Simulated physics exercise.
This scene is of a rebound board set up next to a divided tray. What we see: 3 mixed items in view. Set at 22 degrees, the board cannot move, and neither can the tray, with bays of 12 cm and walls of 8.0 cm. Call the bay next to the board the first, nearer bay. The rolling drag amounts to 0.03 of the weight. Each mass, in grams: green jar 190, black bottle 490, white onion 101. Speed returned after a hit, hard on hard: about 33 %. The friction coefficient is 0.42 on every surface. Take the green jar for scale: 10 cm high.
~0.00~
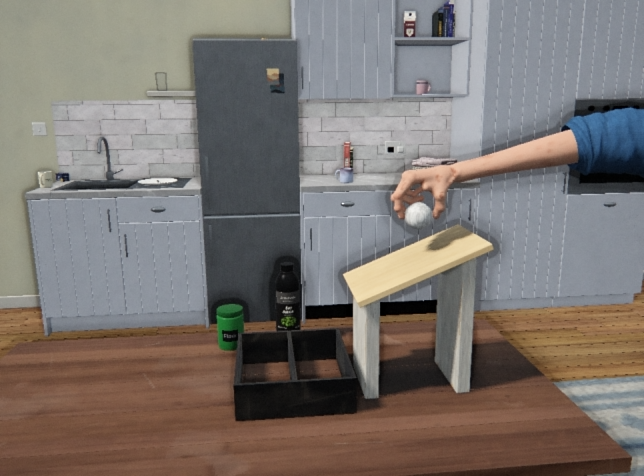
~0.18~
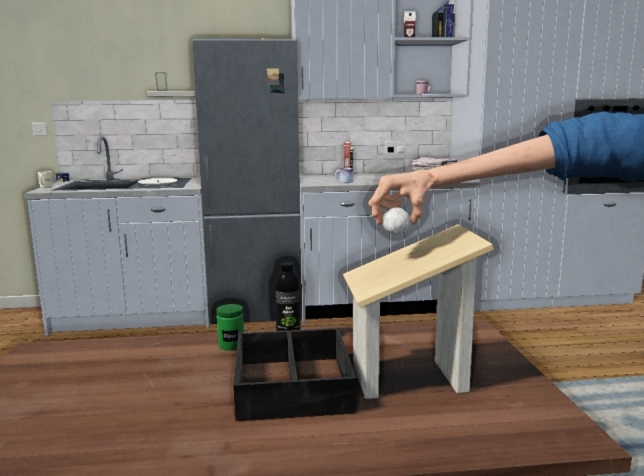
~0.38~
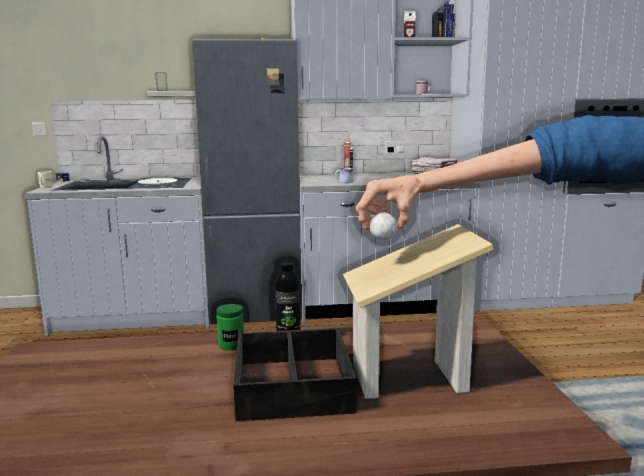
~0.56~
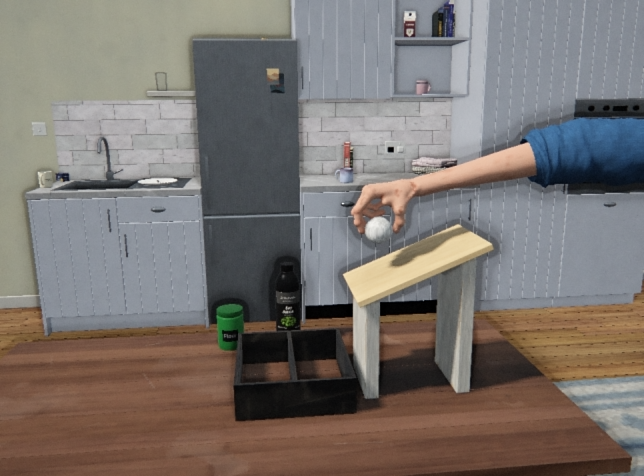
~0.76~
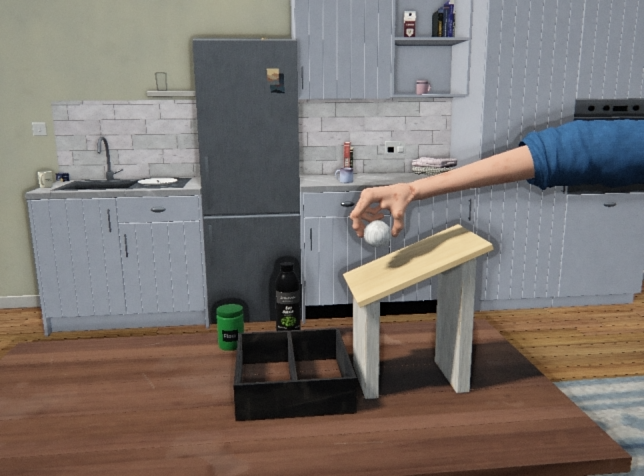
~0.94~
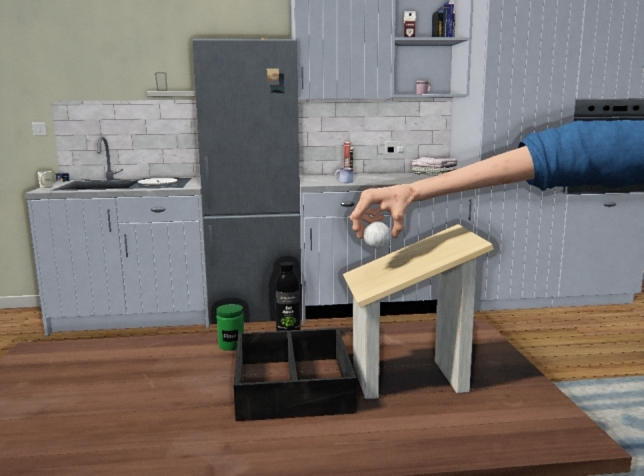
A hand holding a small white ball moved a short way left and slightly down above a sloping wooden board, then stayed there, while the black divided tray, green jar and black bottle stood still.
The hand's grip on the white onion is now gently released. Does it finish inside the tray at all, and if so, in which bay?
Yes, in the first bay.
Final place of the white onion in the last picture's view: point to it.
Roughly at pixel (310, 373).
By 1.24 s, white onion near (352, 272).
By 1.44 s, white onion near (308, 345).
By 1.54 s, it is in the nearer bay; white onion near (327, 362).
When it is over (2.3 s), it is in the nearer bay; the bystanders within 4 cm of the start. End places, in pixels of the last picture, white onion near (311, 373).
